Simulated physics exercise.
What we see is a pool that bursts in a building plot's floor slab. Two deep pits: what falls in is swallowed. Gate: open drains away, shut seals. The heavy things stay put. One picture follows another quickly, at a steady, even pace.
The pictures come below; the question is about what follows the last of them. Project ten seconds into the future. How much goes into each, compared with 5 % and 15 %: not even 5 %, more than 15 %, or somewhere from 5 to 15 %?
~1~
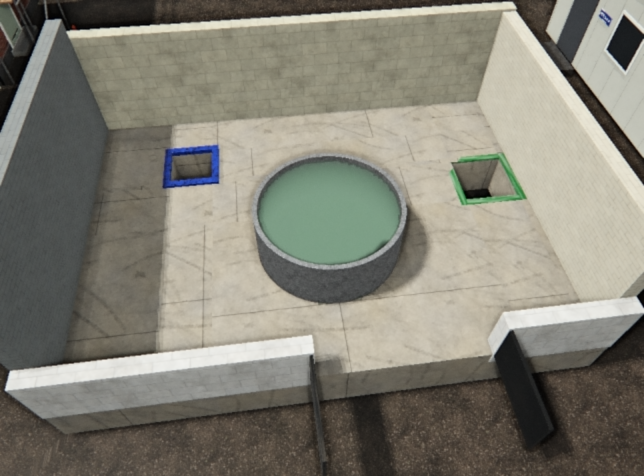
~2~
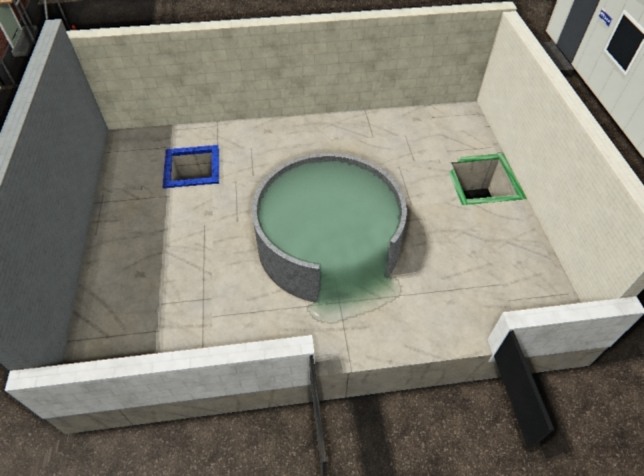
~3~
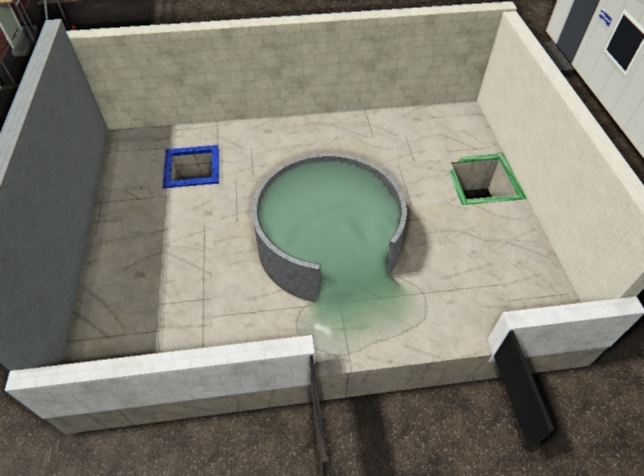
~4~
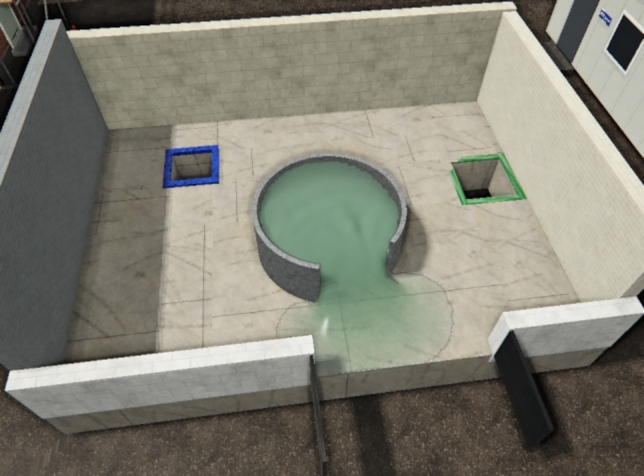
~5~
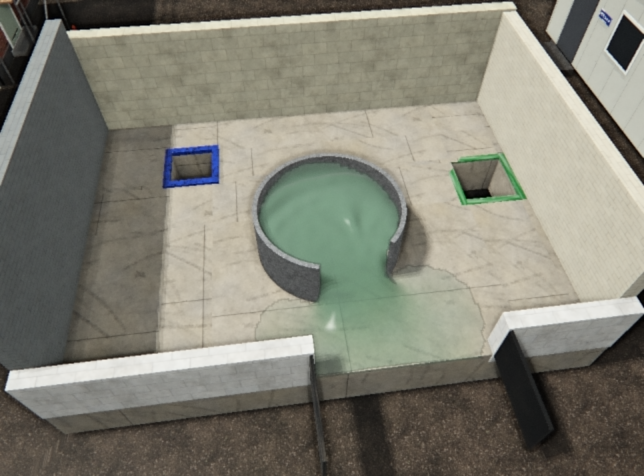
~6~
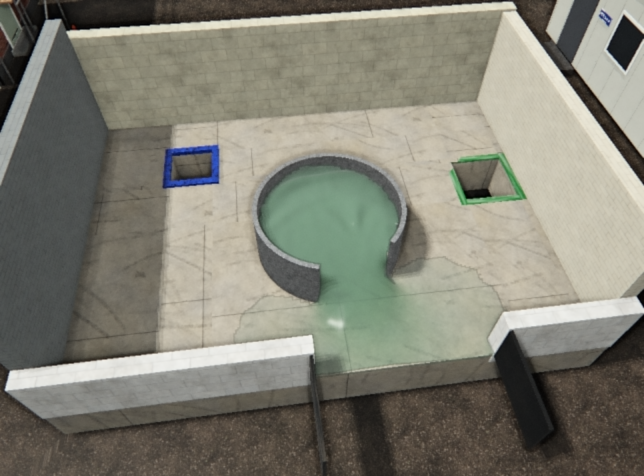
One by one: The gate gets in excess of fifteen per cent, the blue pit gets shy of five per cent, the green pit gets shy of five per cent.
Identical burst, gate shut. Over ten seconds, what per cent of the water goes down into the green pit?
Green about 35 %.
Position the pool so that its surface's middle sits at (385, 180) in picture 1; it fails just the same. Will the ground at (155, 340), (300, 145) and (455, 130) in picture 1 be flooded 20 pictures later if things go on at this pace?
Taking them as they were asked, they come out bone dry, bone dry, bone dry.
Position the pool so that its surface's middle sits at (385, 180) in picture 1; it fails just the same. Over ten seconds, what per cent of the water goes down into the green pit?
Share for the green pit - 20 in a hundred.
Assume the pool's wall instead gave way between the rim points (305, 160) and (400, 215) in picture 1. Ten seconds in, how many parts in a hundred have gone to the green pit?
The green pit takes 60 per cent.
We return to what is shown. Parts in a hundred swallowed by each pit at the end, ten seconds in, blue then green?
Around 0 and 2 per cent, in that order.
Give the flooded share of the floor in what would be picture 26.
Roughly 25 percent, I'd say.
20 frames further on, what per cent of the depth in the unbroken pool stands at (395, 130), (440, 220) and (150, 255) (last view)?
Estimated readings in sequence: 0, 0, 0 percent.
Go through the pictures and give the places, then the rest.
The first picture shows the pool at (329, 209) is whole and still.
In the second picture, the front is at (312, 306), out from the gap at (358, 283).
In the third picture, the front is at a hidden place, out from the gap at (357, 286).
In the fourth picture, water pours out at (357, 287) and has run to a hidden place.
In the fifth picture, the front is at a hidden place, out from the gap at (357, 287).
In the sixth picture, water pours out at (357, 287) and has run to a hidden place.
A moment on, water covers 15 % of the floor; the gate 22 %, the blue pit 0 %, the green pit 0 %.
Next, water covers 20 % of the floor; the gate 39 %, the blue pit 0 %, the green pit 0 %.
Then, water covers 25 % of the floor; the gate 55 %, the blue pit 0 %, the green pit 0 %.
Later, water covers 25 % of the floor; the gate 70 %, the blue pit 0 %, the green pit 2 %.
In the end, water covers 20 % of the floor; the gate 80 %, the blue pit 0 %, the green pit 3 %.
